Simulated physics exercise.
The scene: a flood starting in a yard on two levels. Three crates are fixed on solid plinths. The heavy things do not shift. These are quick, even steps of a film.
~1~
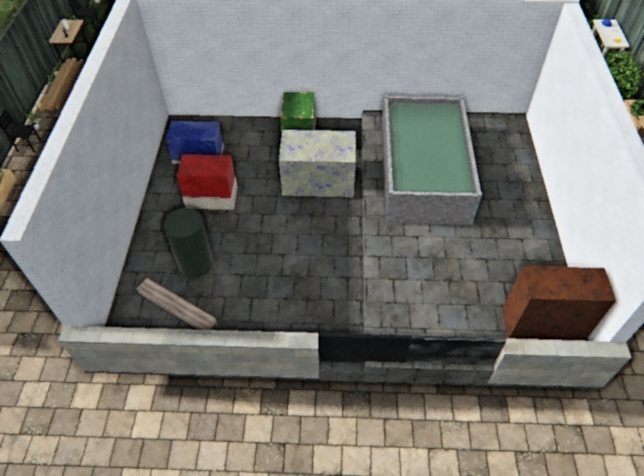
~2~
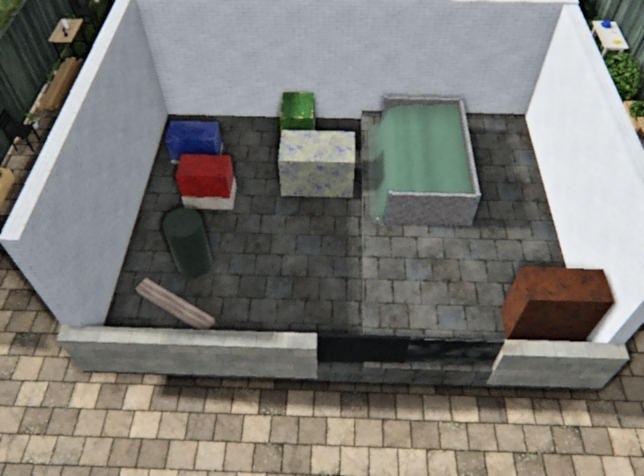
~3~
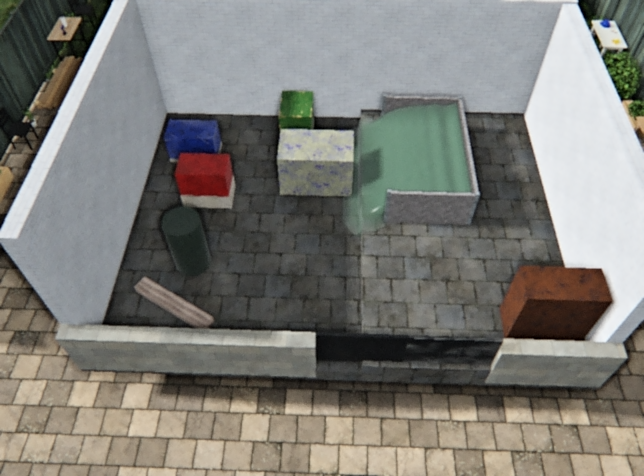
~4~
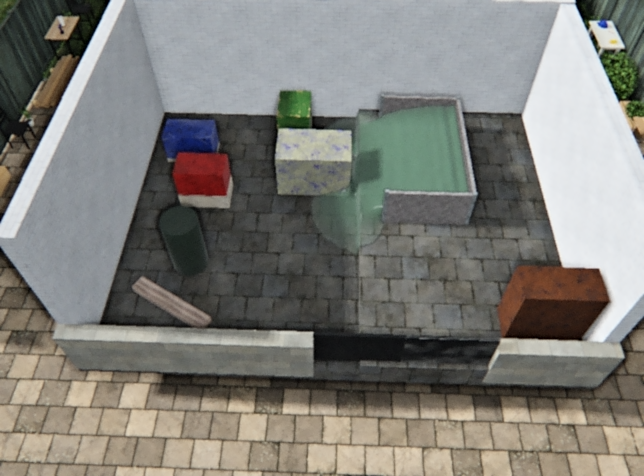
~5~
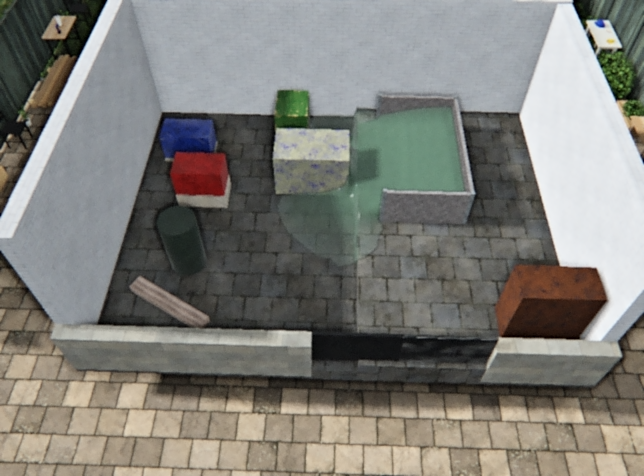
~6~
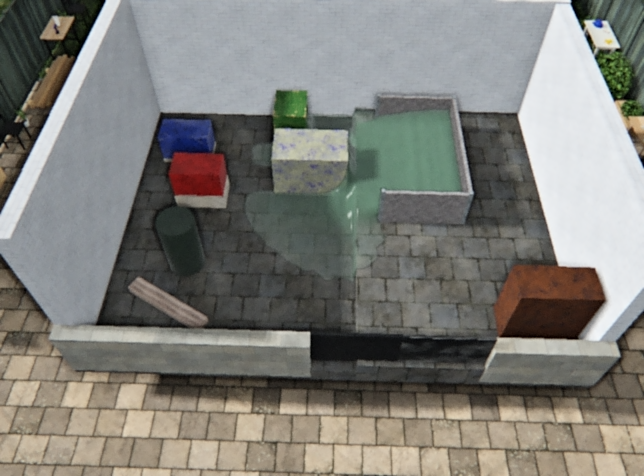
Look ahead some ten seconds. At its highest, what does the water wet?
One by one: The green crate gets wet; the blue crate gets wet; the red crate stays dry.
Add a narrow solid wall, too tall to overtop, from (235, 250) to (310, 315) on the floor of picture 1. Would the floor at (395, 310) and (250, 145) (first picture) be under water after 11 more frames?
As listed: Not flooded, under water.
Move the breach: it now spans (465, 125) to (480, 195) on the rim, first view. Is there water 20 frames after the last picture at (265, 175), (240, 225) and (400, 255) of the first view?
As listed: No water, not flooded, awash.
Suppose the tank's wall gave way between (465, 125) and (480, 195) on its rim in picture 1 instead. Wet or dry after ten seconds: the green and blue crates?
One by one: Green crate escapes it; blue crate is topped.
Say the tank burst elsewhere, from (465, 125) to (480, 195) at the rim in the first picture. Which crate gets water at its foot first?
The green one.
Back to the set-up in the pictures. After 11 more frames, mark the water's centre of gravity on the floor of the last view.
Close to (306, 190).
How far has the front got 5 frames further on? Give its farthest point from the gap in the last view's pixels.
I would point to (128, 222).
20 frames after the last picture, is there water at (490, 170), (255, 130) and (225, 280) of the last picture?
In that order: Clear, awash, under water.
A moment on, water covers 35 % of the floor; the green crate water round its plinth, the blue crate water round its plinth, the red crate water round its plinth.
Next, water covers 60 % of the floor; the green crate water round its plinth, the blue crate water round its plinth, the red crate water round its plinth.
Then, water covers 65 % of the floor; the green crate water round its plinth, the blue crate water round its plinth, the red crate water round its plinth.
Later, water covers 65 % of the floor; the green crate water round its plinth, the blue crate water round its plinth, the red crate water round its plinth.
In the end, water covers 60 % of the floor; the green crate was topped, the blue crate was topped, the red crate stayed above the water.
